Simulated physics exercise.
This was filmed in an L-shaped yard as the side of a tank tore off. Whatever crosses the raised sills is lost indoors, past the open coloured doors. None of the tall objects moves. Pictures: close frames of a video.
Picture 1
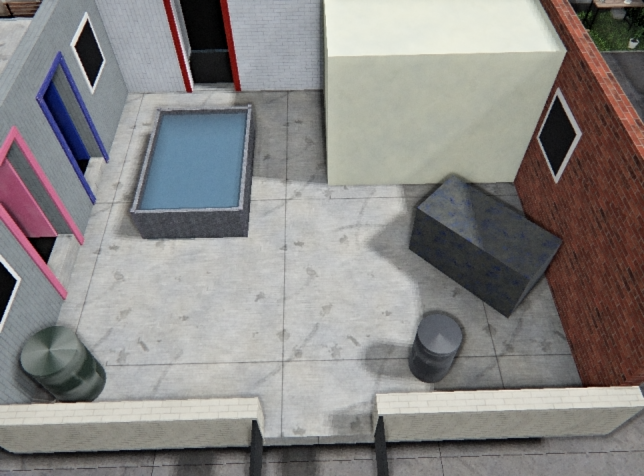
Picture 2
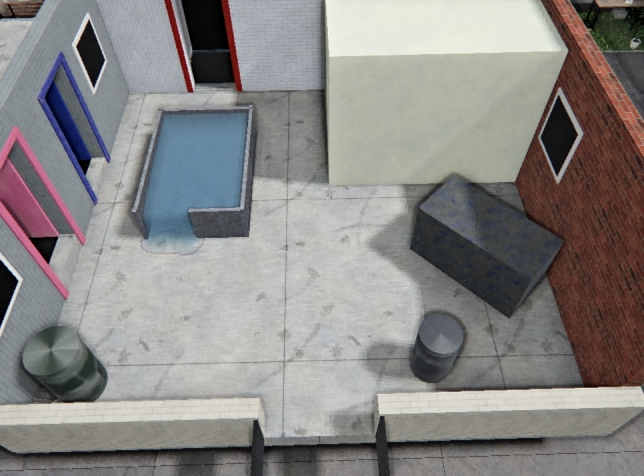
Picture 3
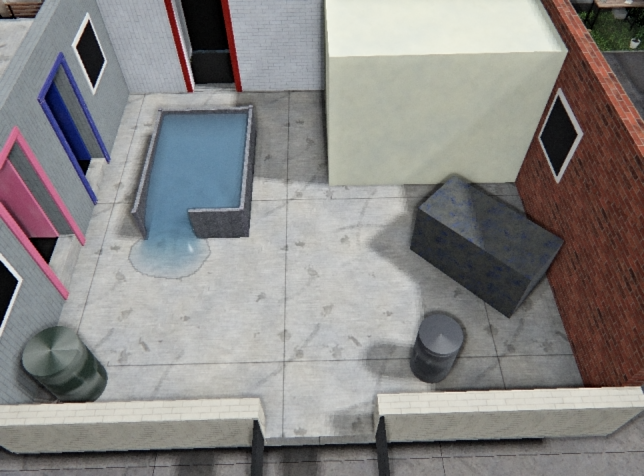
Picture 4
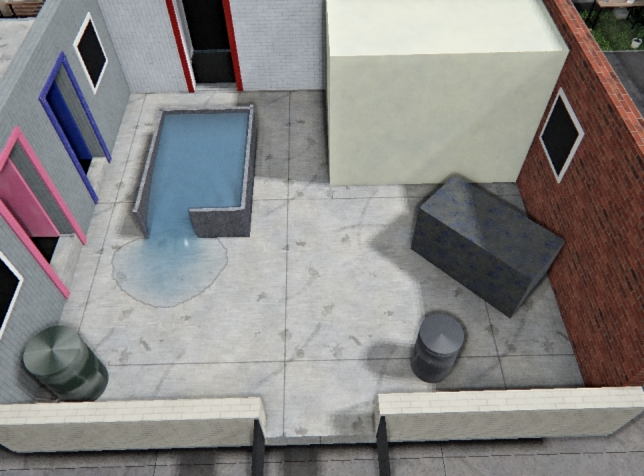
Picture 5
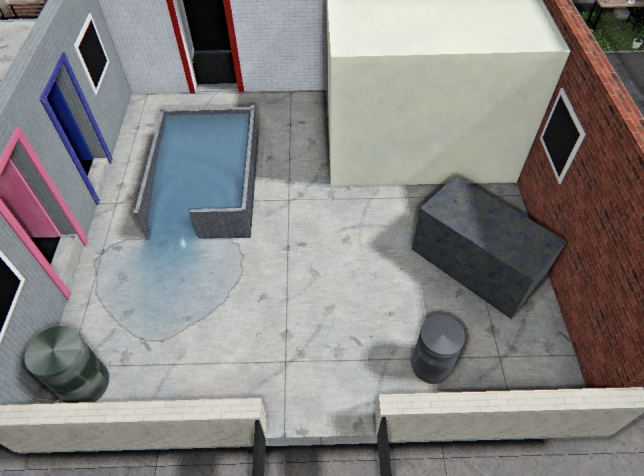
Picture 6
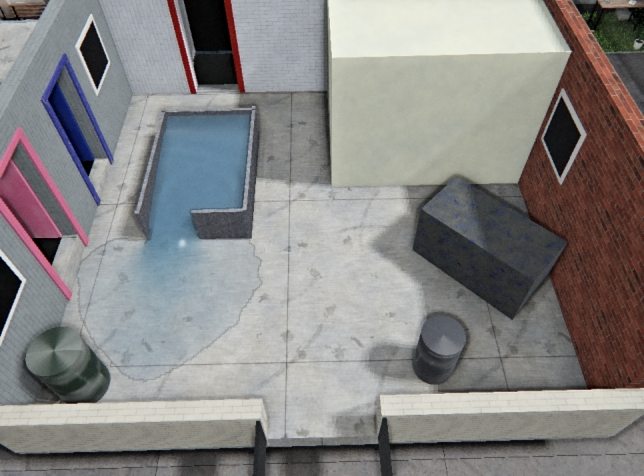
In a walled yard, water pours from a gap in a tank and spreads across the paving.
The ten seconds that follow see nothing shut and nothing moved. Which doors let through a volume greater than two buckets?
Outcome: The pink door is going to be at or under the line; the red door is going to be at or under the line; the blue door is going to be at or under the line.
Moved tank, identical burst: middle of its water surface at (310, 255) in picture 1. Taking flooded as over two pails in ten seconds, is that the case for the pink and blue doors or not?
Briefly, the pink door gets little enough; the blue door gets little enough.
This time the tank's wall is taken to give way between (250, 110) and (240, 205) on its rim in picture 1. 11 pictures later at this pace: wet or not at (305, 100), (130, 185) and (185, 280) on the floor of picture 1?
First soaked, second unwetted, third unwetted.
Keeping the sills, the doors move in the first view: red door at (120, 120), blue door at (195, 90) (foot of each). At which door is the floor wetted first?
The one in pink.
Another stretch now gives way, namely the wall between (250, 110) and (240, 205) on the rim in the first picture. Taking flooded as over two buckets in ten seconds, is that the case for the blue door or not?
Blue: Remains below.
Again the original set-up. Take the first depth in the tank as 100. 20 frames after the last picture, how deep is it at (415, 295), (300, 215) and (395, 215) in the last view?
First 0, next 0, last 0 in a hundred.
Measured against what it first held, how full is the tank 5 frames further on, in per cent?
Roughly 76 %.
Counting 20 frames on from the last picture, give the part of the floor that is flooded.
My guess is around 30 in a hundred.
A moment on, water covers 20 % of the floor; the pink door wet at the sill, nothing in, the red door not reached, the blue door not reached.
Next, water covers 25 % of the floor; the pink door wet at the sill, nothing in, the red door not reached, the blue door not reached.
Then, water covers 30 % of the floor; the pink door wet at the sill, nothing in, the red door not reached, the blue door not reached.
Later, water covers 55 % of the floor; the pink door wet at the sill, nothing in, the red door not reached, the blue door wet at the sill, nothing in.
In the end, water covers 80 % of the floor; the pink door wet at the sill, nothing in, the red door wet at the sill, nothing in, the blue door wet at the sill, nothing in.
